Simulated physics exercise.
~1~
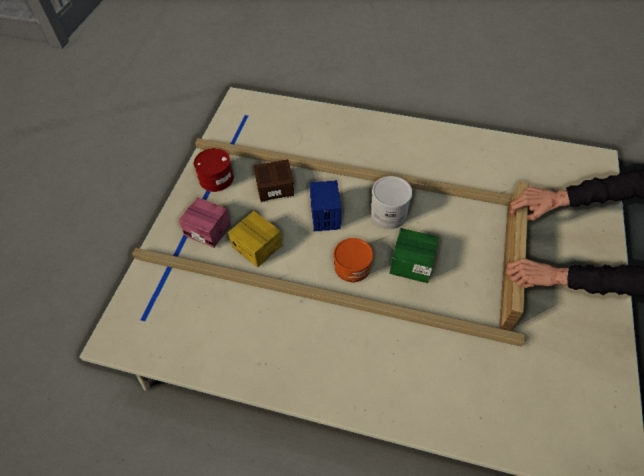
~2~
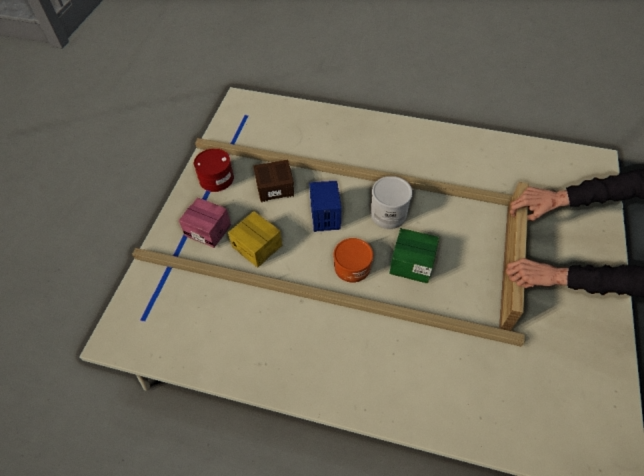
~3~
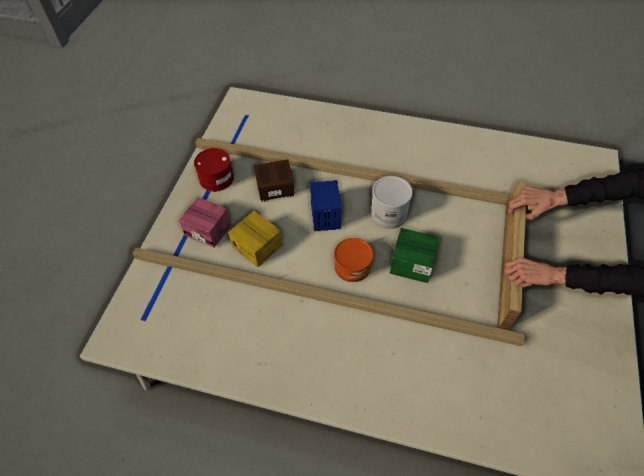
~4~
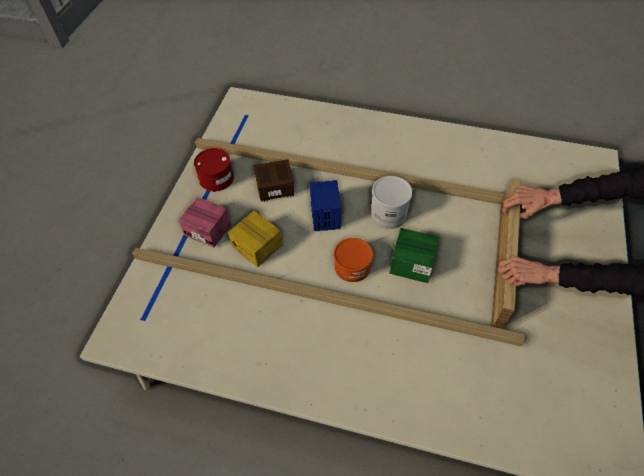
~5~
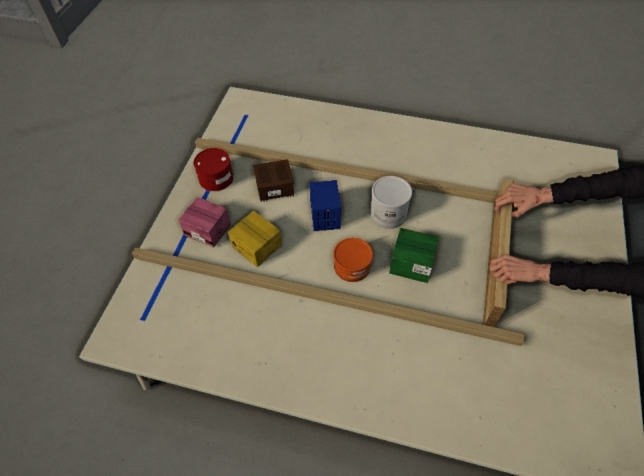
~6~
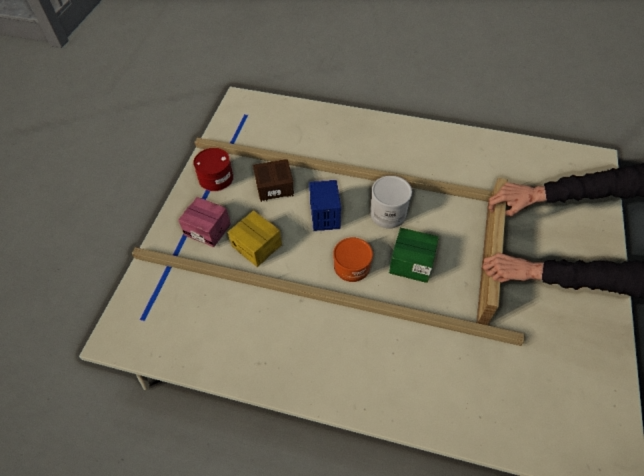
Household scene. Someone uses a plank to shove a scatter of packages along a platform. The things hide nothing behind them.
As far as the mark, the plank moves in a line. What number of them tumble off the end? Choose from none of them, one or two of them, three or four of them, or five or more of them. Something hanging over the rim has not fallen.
Five or more of them do.
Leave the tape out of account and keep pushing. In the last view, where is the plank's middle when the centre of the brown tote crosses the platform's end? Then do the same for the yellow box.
Roughly (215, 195); roughly (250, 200).
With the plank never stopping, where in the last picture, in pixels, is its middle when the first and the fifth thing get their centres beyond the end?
First: Around (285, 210). Next: Around (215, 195).
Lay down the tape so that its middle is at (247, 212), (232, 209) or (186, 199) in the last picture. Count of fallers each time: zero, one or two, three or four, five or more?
Three or four; three or four; five or more.
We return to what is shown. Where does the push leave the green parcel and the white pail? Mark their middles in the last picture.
The green parcel comes to rest at (174, 207), and the white pail comes to rest at (194, 165).
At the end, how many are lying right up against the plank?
It adds up to 2.
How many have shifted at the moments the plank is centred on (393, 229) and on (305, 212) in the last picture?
Counts: 3 and 7.
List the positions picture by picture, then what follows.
In the first picture, red canister (214, 170); pink parcel (206, 222); brown tote (274, 181); plank (514, 254); tape (202, 203).
In the second picture, pink parcel (206, 222); plank (514, 254).
In the third picture, brown tote (274, 181); orange pail (353, 260).
In the fourth picture, red canister (214, 170); green parcel (414, 255).
In the fifth picture, pink parcel (205, 222); white pail (390, 203).
In the sixth picture, red canister (214, 170); pink parcel (205, 222); brown tote (274, 180); plank (493, 249); tape (202, 203).
A little later, none off yet; red canister at rest near (214, 170); pink parcel at rest near (205, 222); brown tote at rest near (274, 180).
Next, none off yet; red canister at rest near (214, 170); pink parcel shifted about its own width near (162, 213); brown tote shifted about its own width near (252, 169).
When it is over, the number that fall off is five or more; down, orange pail, blue crate, yellow box, brown tote, pink parcel and red canister.
